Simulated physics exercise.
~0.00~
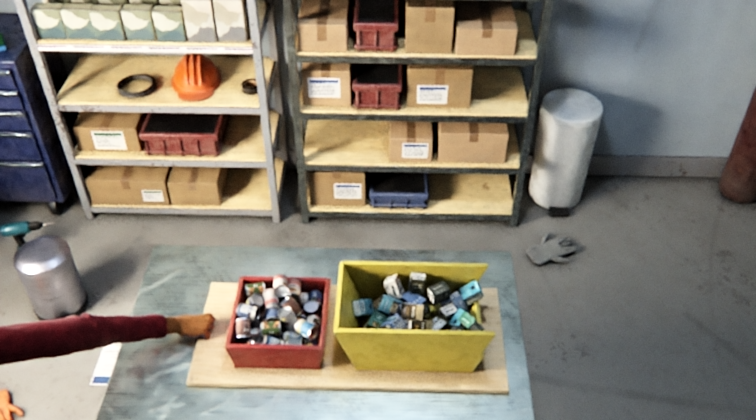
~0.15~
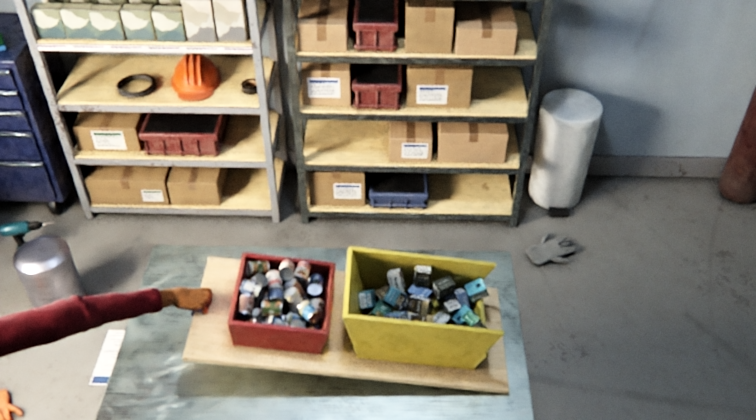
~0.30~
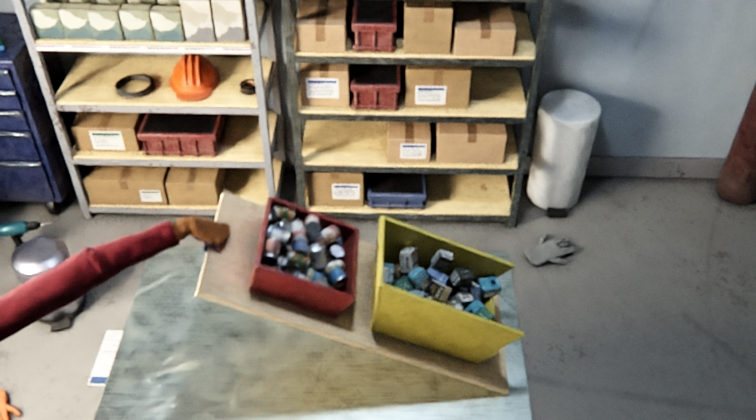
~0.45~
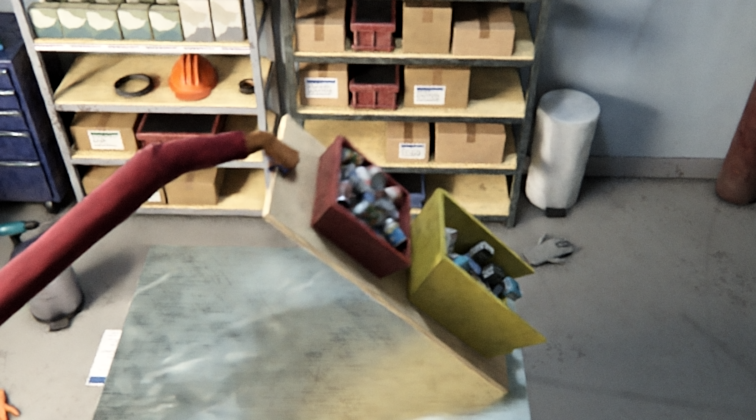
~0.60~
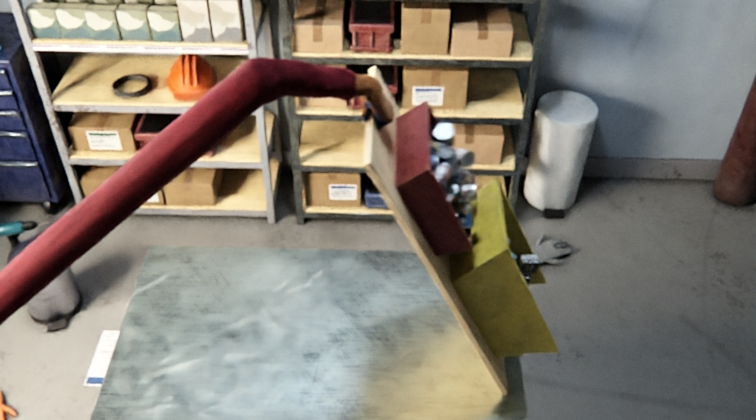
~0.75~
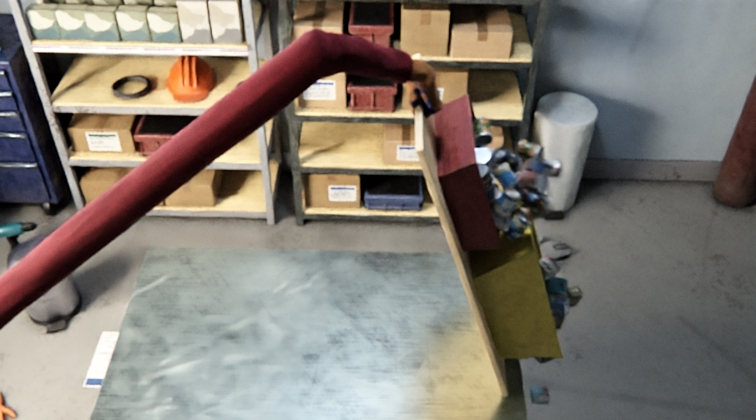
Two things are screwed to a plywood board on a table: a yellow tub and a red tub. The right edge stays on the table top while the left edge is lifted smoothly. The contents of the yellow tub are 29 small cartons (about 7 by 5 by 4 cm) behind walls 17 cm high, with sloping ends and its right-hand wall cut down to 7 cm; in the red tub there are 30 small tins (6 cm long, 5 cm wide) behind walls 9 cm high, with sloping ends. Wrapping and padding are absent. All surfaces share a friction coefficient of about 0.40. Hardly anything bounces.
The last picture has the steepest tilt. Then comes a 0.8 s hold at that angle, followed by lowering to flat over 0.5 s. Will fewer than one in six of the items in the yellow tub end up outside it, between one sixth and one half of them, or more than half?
Kept: Less than half.
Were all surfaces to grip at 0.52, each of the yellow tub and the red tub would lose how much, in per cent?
Yellow tub 70, red tub 90 per cent.
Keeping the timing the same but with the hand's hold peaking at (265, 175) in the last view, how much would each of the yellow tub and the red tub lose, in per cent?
In that case yellow tub sheds 30 percent of its load and red tub sheds 30 percent.
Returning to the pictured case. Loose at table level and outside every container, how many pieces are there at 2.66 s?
Piece count: Roughly 1.
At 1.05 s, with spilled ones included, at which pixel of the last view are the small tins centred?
(555, 250).
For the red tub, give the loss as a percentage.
The red tub comes in at 90 in a hundred.
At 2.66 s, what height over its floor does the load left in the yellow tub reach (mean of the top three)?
About 8 cm.
After 1.05 s, tilt 72°; the yellow tub is down by 14 of 29 and the red tub is down by 23 of 30.
After 1.44 s, tilt 72°; the yellow tub is down by 16 of 29 and the red tub is down by 23 of 30.
After 1.97 s, tilt 5°; the yellow tub is down by 19 of 29 and the red tub is down by 28 of 30.
When it is over (at 2.66 s), the yellow tub is down by 19 of 29 and the red tub is down by 28 of 30. Asked share, 19 of 29, 66 per cent.
